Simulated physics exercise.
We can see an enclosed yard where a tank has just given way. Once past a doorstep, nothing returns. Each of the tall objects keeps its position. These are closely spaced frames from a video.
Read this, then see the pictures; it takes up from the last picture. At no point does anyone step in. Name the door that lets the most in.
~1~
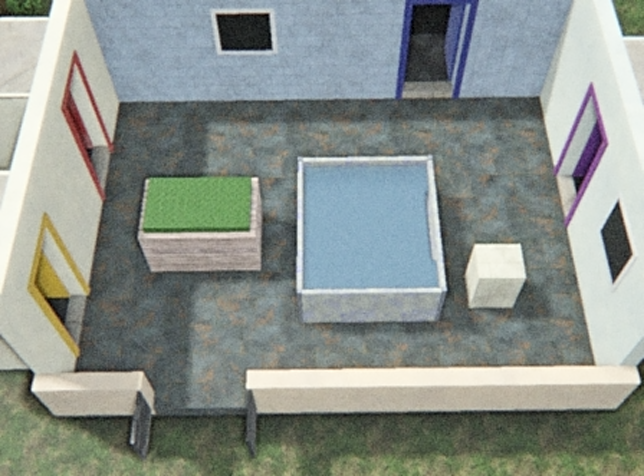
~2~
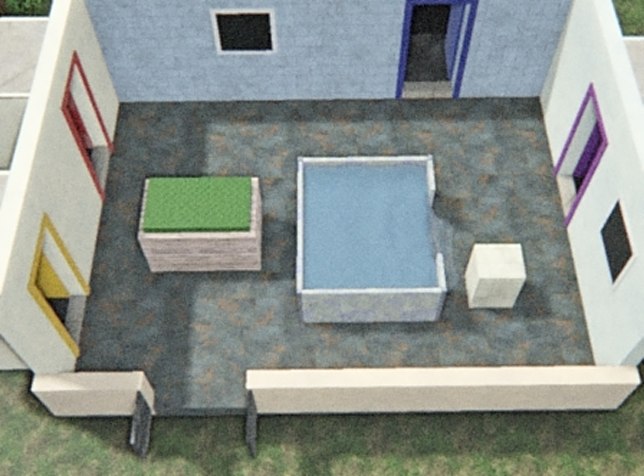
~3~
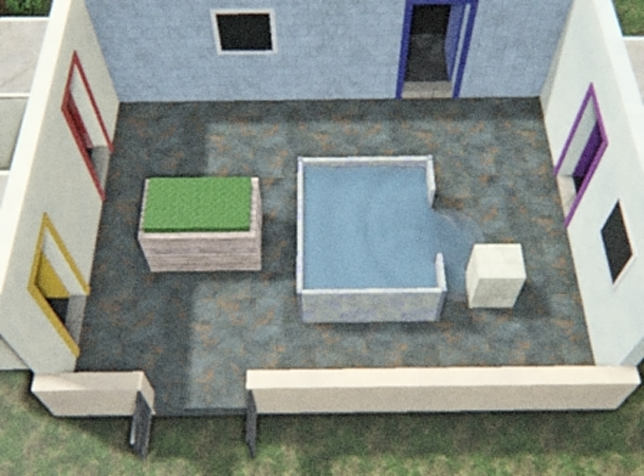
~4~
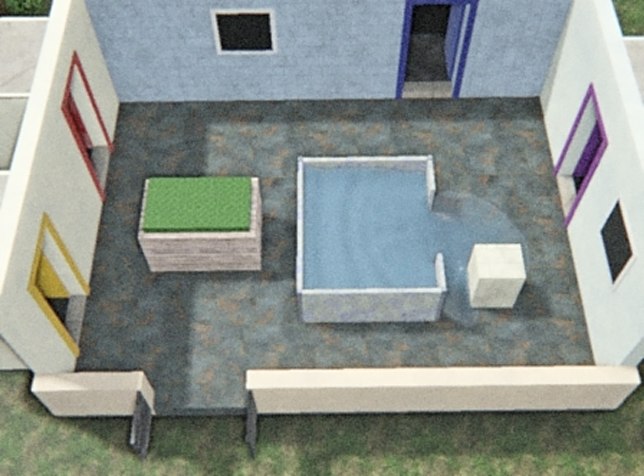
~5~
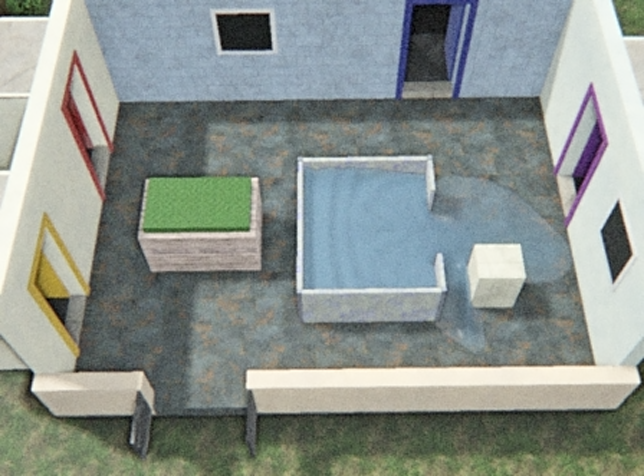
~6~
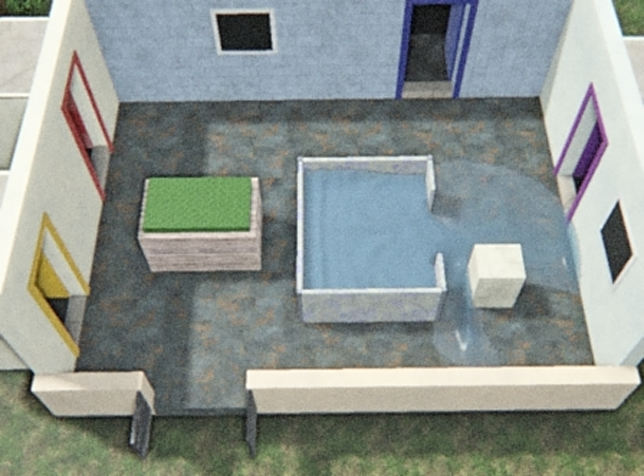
Purple.
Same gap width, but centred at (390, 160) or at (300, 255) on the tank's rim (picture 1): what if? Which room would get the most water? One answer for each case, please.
Taking the cases in order: The blue one, then the one in yellow.
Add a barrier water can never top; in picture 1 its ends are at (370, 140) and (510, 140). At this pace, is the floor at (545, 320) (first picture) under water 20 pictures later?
It would be submerged.
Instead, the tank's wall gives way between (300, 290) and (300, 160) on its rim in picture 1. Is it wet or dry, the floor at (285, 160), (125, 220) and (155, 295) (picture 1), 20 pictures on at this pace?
The first spot is soaked through, the second is soaked through, the third is soaked through.
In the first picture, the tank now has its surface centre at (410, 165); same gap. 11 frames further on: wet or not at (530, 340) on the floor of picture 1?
It is soaked at that point.
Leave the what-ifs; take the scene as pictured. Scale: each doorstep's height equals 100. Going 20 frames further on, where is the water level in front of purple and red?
In order: Roughly 370 and 0 in a hundred.
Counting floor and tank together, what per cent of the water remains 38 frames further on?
84 percent or thereabouts.
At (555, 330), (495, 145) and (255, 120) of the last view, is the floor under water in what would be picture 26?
As listed: Wet, under water, not flooded.
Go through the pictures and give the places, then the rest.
Still water in the water tank at (368, 224), in the first picture.
The front is at (448, 287), out from the gap at (430, 243), in the second picture.
The front is at (465, 297), out from the gap at (429, 244), in the third picture.
The front is at a hidden place, out from the gap at (429, 244), in the fourth picture.
Water pours out at (429, 244) and has run to (568, 258), in the fifth picture.
Water pours out at (429, 244) and has run to (572, 217), in the sixth picture.
A moment on, water covers 25 % of the floor; purple door a lot in, blue door not reached, red door not reached, yellow door not reached.
Next, water covers 30 % of the floor; purple door a lot in, blue door not reached, red door not reached, yellow door not reached.
Then, water covers 55 % of the floor; purple door a lot in, blue door wet at the sill, nothing in, red door not reached, yellow door not reached.
Later, water covers 95 % of the floor; purple door a lot in, blue door wet at the sill, nothing in, red door wet at the sill, nothing in, yellow door a trickle in.
In the end, water covers 100 % of the floor; purple door a lot in, blue door wet at the sill, nothing in, red door wet at the sill, nothing in, yellow door a lot in; the purple door has let in the most.
